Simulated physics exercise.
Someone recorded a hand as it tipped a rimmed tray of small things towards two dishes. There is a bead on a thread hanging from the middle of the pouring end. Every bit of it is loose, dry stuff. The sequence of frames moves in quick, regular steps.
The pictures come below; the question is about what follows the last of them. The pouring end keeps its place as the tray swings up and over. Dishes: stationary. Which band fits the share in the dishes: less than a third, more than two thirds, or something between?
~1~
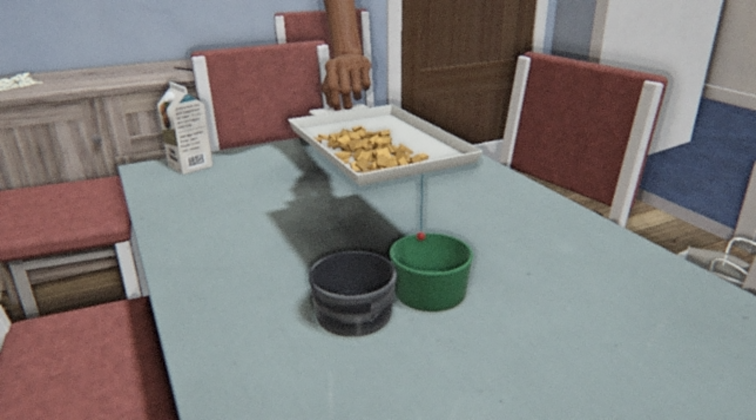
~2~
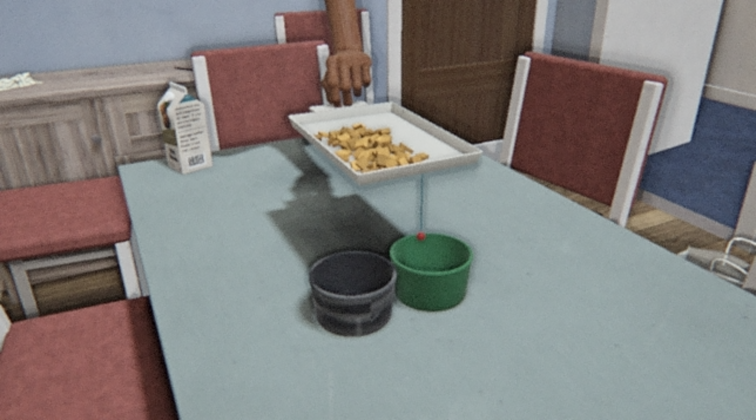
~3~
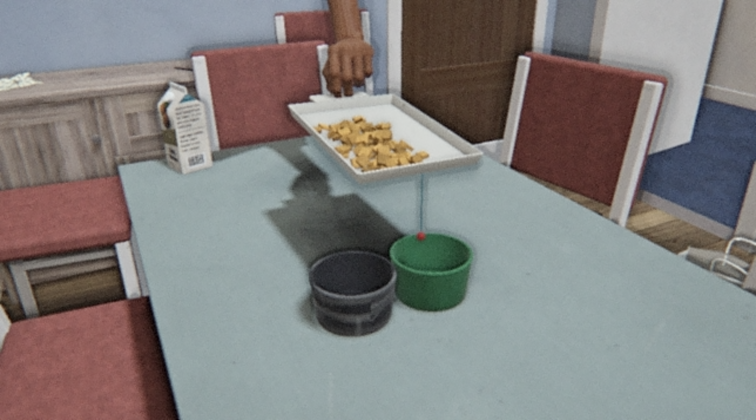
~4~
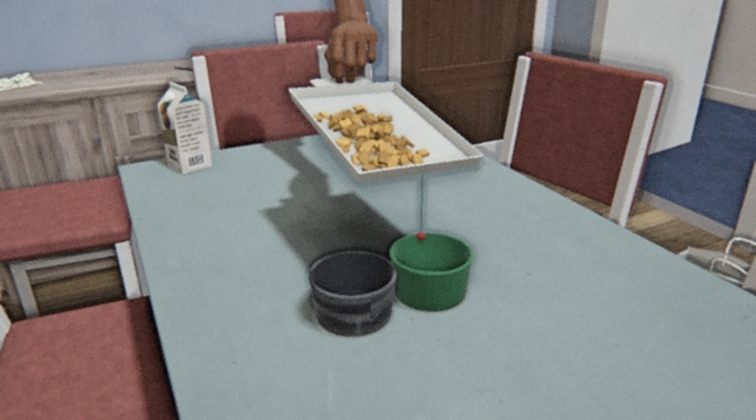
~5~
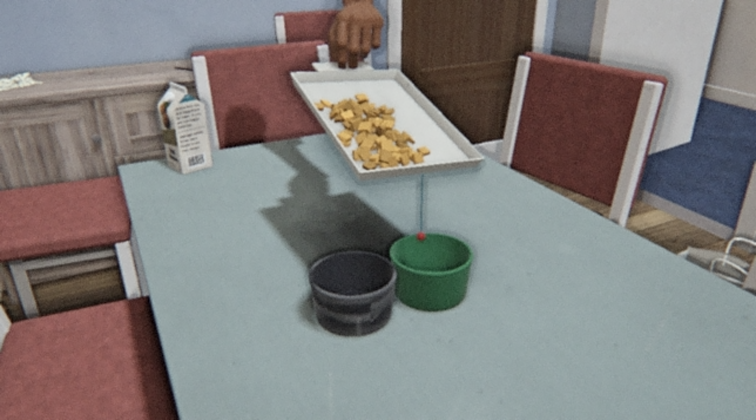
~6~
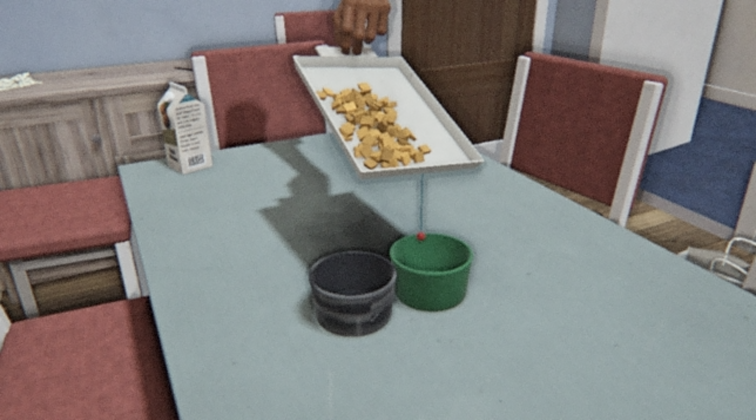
Reaches a third but not past two thirds.
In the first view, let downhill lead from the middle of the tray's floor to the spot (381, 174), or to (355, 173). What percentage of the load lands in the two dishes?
In turn, 90 percent and then 70 percent.
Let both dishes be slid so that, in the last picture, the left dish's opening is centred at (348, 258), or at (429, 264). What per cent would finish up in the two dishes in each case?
Around 10 and then 80 per cent.
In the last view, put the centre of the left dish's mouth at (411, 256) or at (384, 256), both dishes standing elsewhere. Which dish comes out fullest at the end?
The one on the right side; the one on the right side.
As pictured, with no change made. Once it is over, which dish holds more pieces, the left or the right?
Well, that is the right of the two.
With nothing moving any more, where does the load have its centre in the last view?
Resting centre, last picture - approx. (453, 290).
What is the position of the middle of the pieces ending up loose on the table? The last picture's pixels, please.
Around (500, 299).
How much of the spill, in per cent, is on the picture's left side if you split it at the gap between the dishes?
Around 10 per cent, I reckon.
Soon, tray tipped steeply; nearly all on the tray; a small part in the air.
A while on, tray tipped past a quarter turn; a small part on the tray; a stray few in the left dish; about a third in the right dish; about a third outside both; a small part in the air.
Towards the end, tray tipped past a quarter turn; a stray few in the left dish; about half in the right dish; about half outside both.
Finally, tray tipped past a quarter turn; a stray few in the left dish; about half in the right dish; about half outside both.
